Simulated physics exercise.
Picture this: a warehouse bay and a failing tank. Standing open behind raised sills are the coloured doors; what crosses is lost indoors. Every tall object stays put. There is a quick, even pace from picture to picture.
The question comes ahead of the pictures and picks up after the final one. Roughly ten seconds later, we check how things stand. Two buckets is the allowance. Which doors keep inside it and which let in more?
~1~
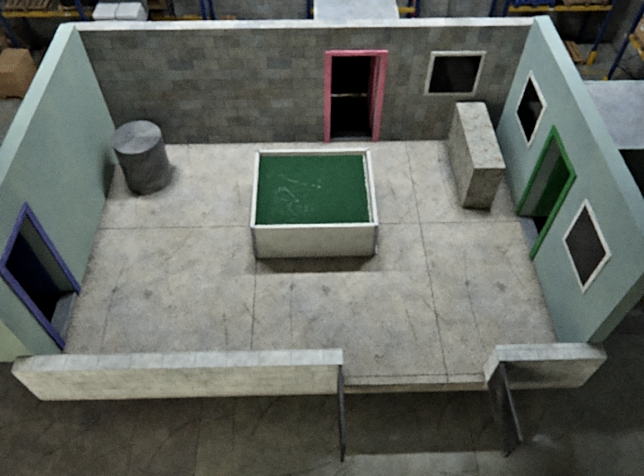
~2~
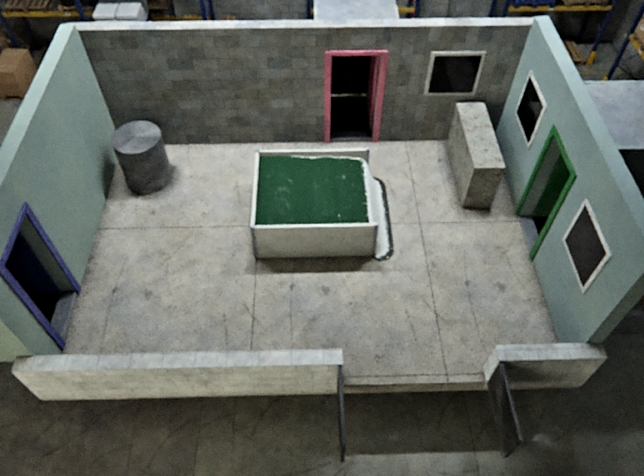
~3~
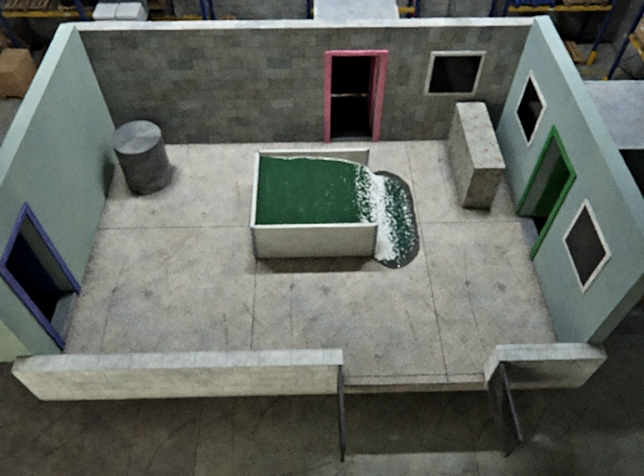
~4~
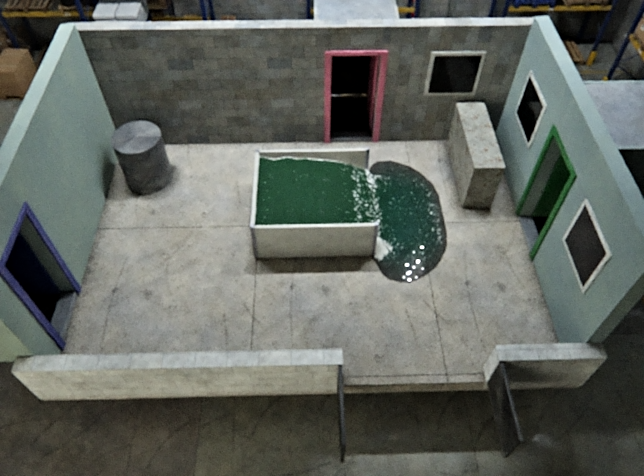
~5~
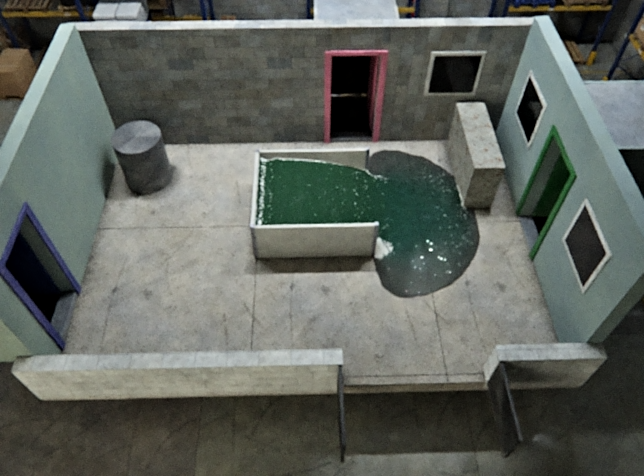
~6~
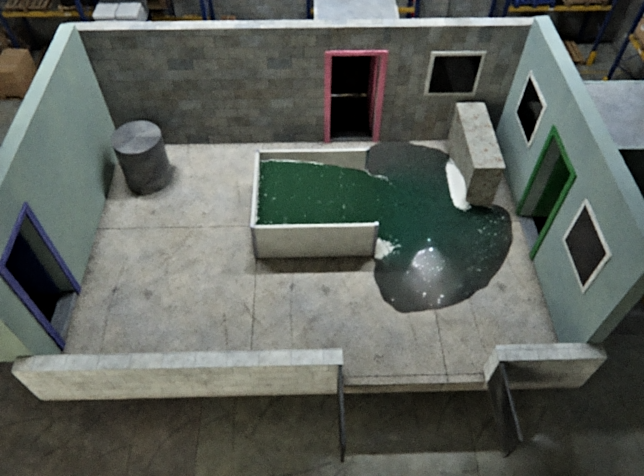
Here is how it goes: The blue door keeps inside it; the pink door keeps inside it; the green door lets in more.
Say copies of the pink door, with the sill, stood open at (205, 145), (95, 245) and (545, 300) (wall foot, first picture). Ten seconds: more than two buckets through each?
Stays within it; stays within it; exceeds it.
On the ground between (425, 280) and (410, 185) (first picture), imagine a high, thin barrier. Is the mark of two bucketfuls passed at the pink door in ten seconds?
My reading: Pink passes that mark.
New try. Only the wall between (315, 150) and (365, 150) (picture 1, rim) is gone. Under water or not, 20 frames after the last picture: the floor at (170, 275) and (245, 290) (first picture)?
The first spot is spared, the second spared.
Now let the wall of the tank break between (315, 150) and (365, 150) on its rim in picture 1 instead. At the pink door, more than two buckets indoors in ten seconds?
Note: Pink door admits more.
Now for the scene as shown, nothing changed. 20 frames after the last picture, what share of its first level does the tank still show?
My figure is about 16 in a hundred.
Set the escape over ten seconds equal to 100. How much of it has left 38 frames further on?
It comes to around 75 per cent.
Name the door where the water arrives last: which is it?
It would be the door marked blue.
A moment on, water covers 30 % of the floor; the blue door not reached, the pink door not reached, the green door far over two buckets in.
Next, water covers 35 % of the floor; the blue door not reached, the pink door wet at the sill, nothing in, the green door far over two buckets in.
Then, water covers 50 % of the floor; the blue door not reached, the pink door wet at the sill, nothing in, the green door far over two buckets in.
Later, water covers 90 % of the floor; the blue door not reached, the pink door wet at the sill, nothing in, the green door far over two buckets in.
In the end, water covers 100 % of the floor; the blue door wet at the sill, nothing in, the pink door wet at the sill, nothing in, the green door far over two buckets in.
